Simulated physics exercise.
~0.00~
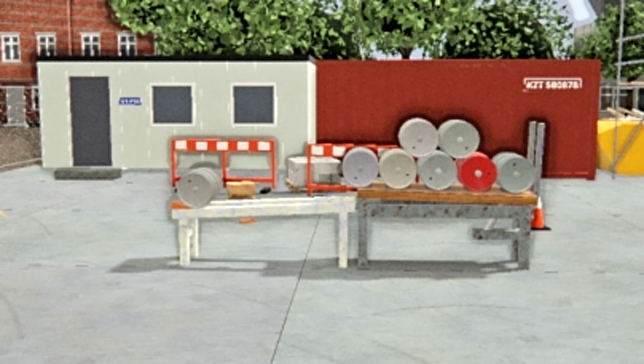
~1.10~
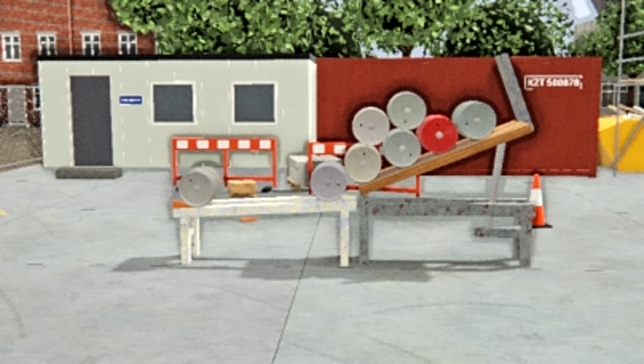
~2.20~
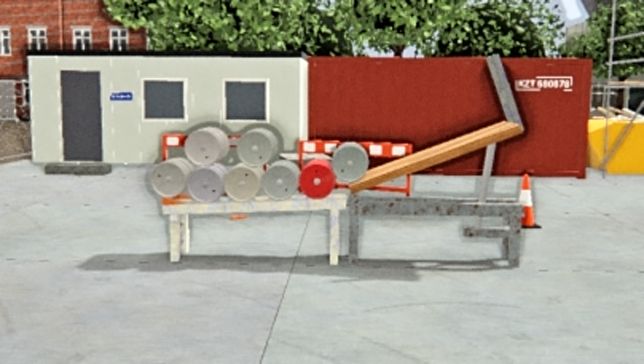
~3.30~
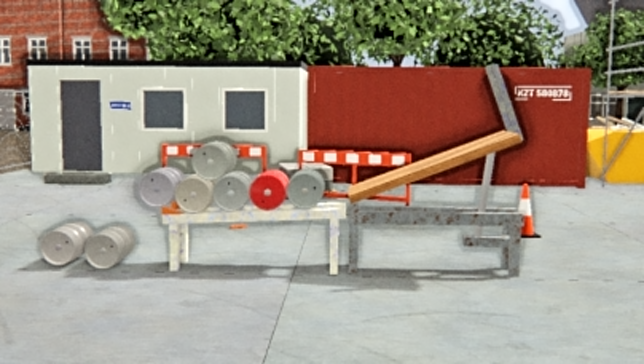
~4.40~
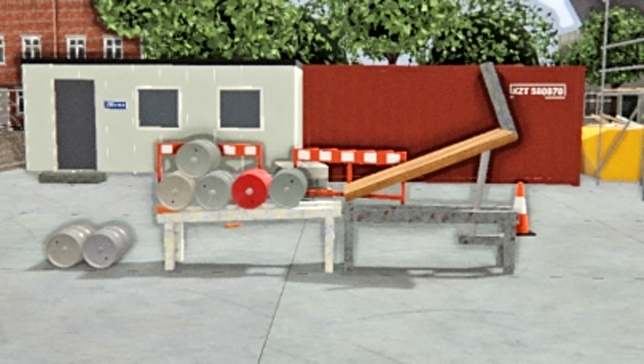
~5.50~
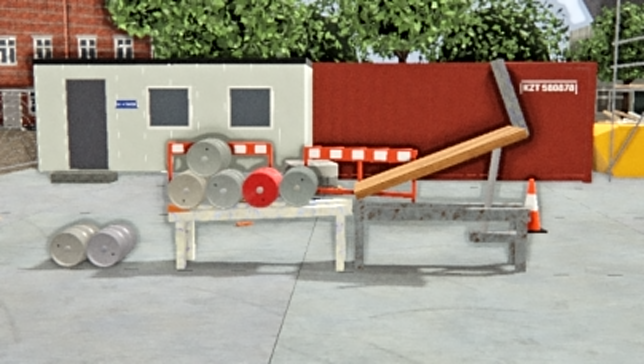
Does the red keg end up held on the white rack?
Yes, the red keg comes to rest on the white rack, among the grey kegs that stay there with it.
